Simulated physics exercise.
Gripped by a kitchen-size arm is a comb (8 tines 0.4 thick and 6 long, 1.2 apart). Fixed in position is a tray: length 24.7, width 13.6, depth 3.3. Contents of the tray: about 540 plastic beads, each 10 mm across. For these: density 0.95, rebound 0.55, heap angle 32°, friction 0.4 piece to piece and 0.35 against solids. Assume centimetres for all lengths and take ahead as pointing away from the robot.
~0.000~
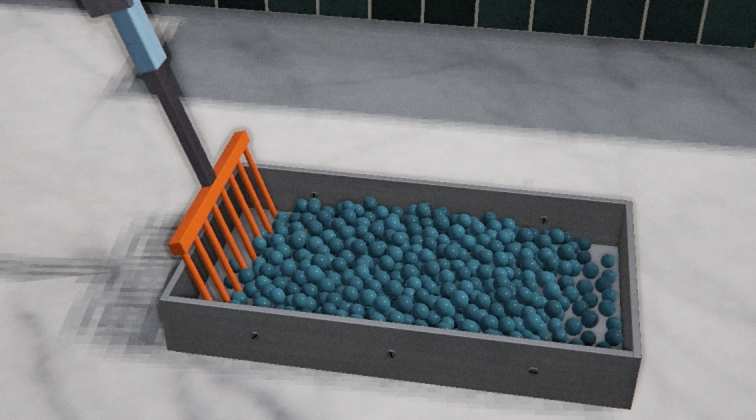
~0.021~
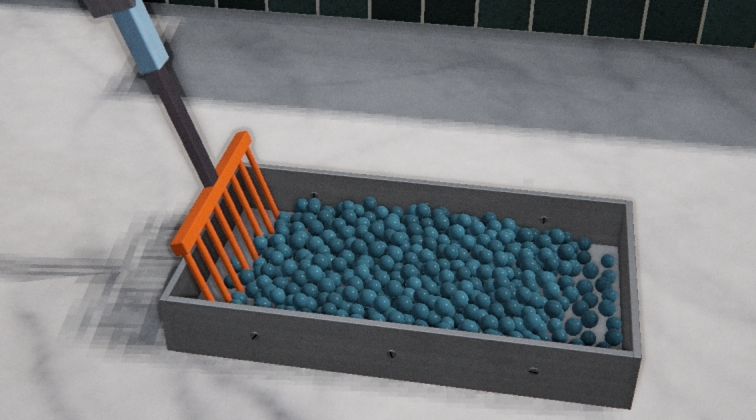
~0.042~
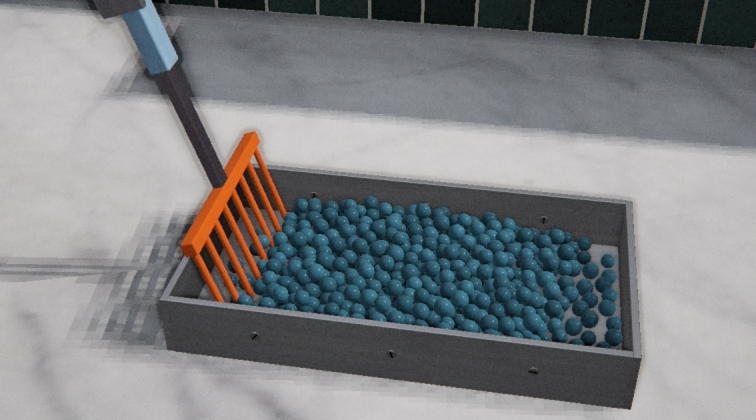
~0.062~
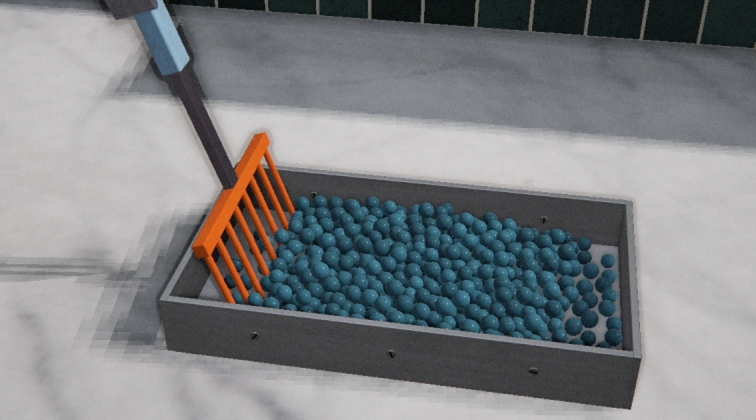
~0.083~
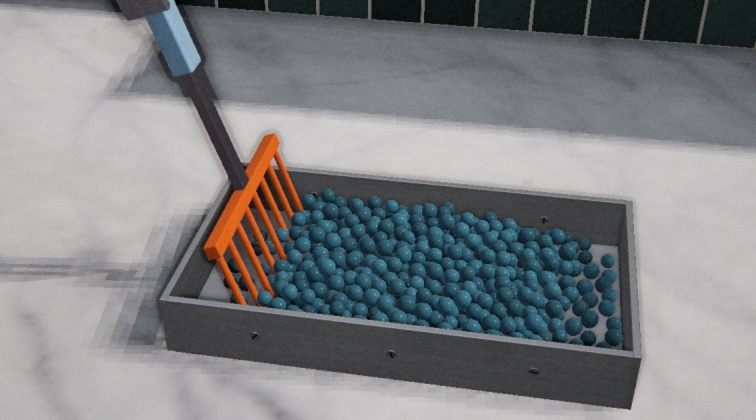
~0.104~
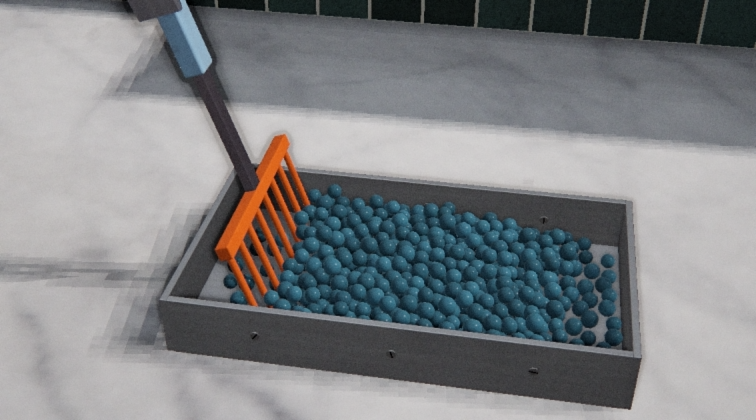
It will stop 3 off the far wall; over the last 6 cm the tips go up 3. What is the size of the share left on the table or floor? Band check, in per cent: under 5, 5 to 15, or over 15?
5 to 15 per cent.
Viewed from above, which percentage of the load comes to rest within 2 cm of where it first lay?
Roughly 10 percent of the load.
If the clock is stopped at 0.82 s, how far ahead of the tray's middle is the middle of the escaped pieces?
14 cm or so.
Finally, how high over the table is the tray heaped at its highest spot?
5.5 cm or so.
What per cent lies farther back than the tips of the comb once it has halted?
Around 60 per cent ends up behind the tips.
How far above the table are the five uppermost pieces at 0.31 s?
Height: Close to 5 cm.
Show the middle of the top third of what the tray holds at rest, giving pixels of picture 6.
Near (587, 276).
By 0.31 s, sloping 71°, highest piece 5 above the table; 536 in the tray.
By 0.52 s, sloping 71°, highest piece 6 above the table; 532 in the tray, 3 on the table or floor, 1 in flight or on the tool.
By 0.82 s, sloping 71°, highest piece 5 above the table; 485 in the tray, 46 on the table or floor, 5 in flight or on the tool.
By 1.52 s, sloping 71°, highest piece 5 above the table; 482 in the tray, 54 on the table or floor.
Final count, 482 in the tray, 54 on the table or floor. That is 10 % on the table or floor.
